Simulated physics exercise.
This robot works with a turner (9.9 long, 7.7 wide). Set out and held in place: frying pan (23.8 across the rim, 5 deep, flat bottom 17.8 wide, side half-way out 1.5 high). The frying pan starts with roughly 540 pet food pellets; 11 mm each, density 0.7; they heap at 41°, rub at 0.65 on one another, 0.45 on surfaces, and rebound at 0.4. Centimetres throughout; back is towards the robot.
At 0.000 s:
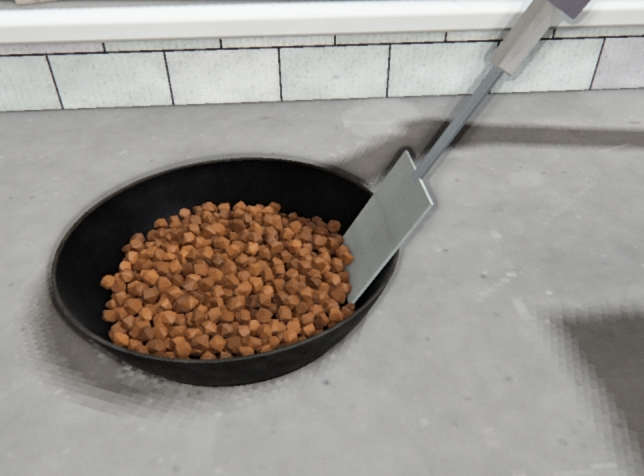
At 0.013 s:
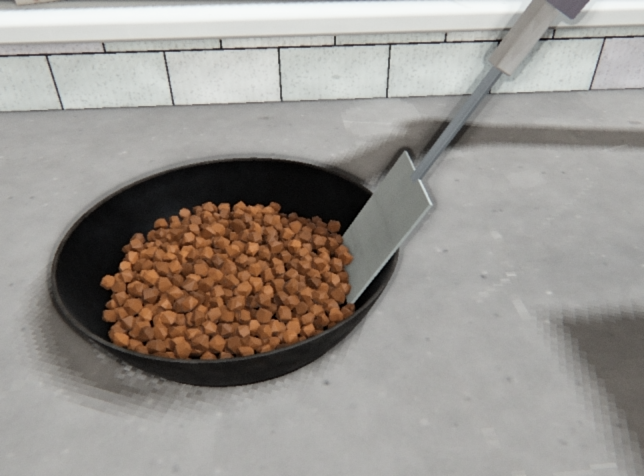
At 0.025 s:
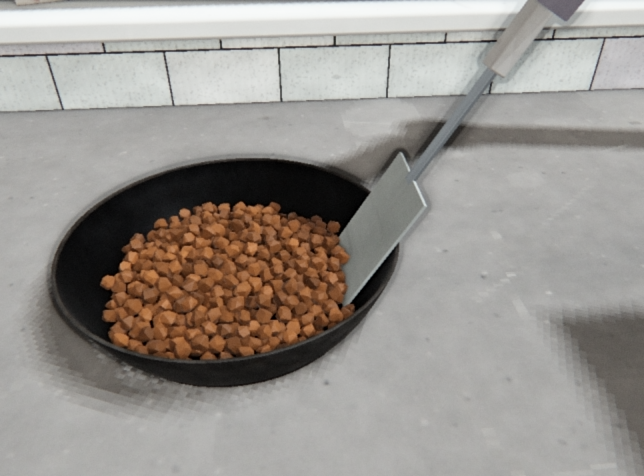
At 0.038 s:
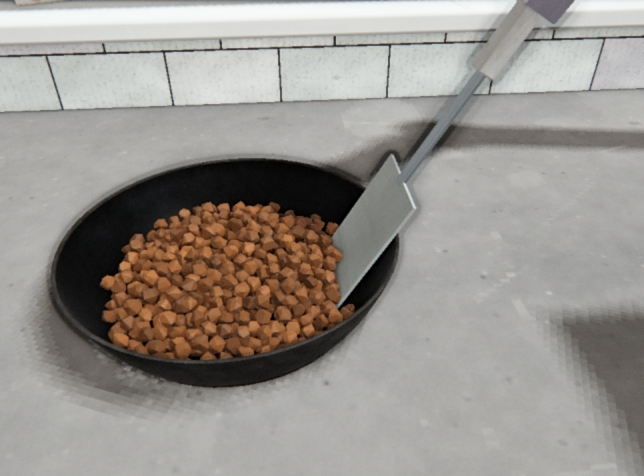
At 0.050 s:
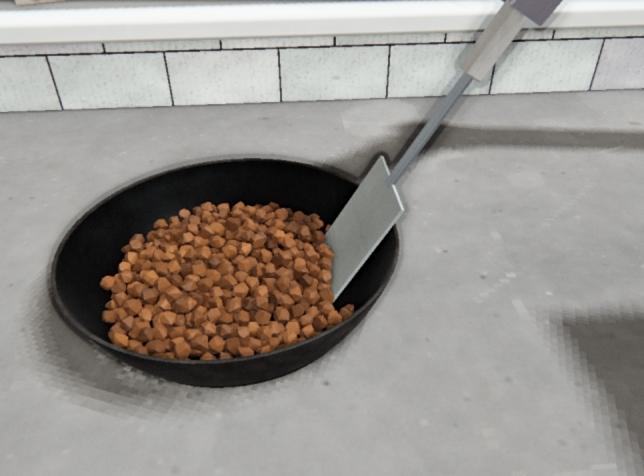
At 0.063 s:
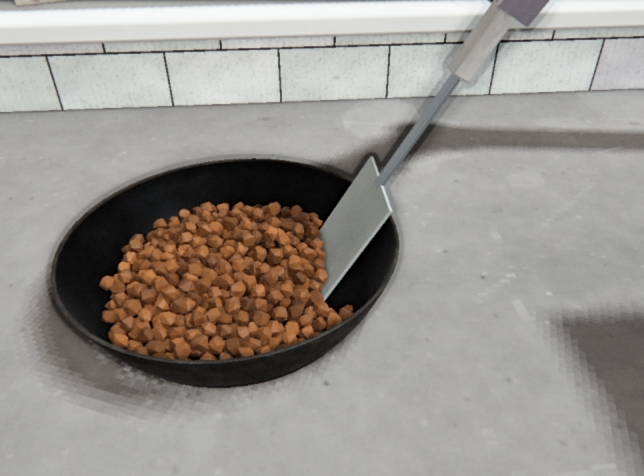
A grey countertop in front of a strip of pale tiles is seen from above at an angle, in a view that stays still. A round black frying pan sits left of centre, heaped with small reddish-brown pellets, and a grey turner with a flat metal blade slants in from the upper right. The turner slides slightly leftward inside the pan's right side, nudging a few pellets at the heap's edge.
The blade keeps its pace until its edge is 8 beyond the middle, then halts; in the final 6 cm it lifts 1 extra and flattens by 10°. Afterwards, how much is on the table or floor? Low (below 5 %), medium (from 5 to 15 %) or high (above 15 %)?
A medium share, from 5 to 15 %, ends on the table or floor.
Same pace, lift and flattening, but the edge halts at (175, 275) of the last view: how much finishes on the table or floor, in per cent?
Some 0 per cent.
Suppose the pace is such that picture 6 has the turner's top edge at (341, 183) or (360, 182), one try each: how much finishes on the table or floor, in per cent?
About 20 and 15 per cent.
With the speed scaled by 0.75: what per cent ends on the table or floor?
About 5 per cent.
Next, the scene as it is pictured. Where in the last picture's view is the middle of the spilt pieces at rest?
Around (39, 293).
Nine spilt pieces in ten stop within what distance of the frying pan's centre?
About 20 cm.
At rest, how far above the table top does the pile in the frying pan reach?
About 7.0 cm.
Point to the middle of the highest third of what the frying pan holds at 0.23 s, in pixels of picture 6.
Around (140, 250).
By 0.14 s, sloping 59°, highest piece 5 above the table; 543 in the frying pan.
By 0.23 s, sloping 55°, highest piece 6 above the table; 543 in the frying pan.
By 0.47 s, sloping 49°, highest piece 7 above the table; 500 in the frying pan, 37 on the table or floor, 6 on the blade or in flight.
By 1.52 s, sloping 49°, highest piece 7 above the table; 499 in the frying pan, 44 on the table or floor.
Final count, 499 in the frying pan, 44 on the table or floor. That is 8 % on the table or floor.
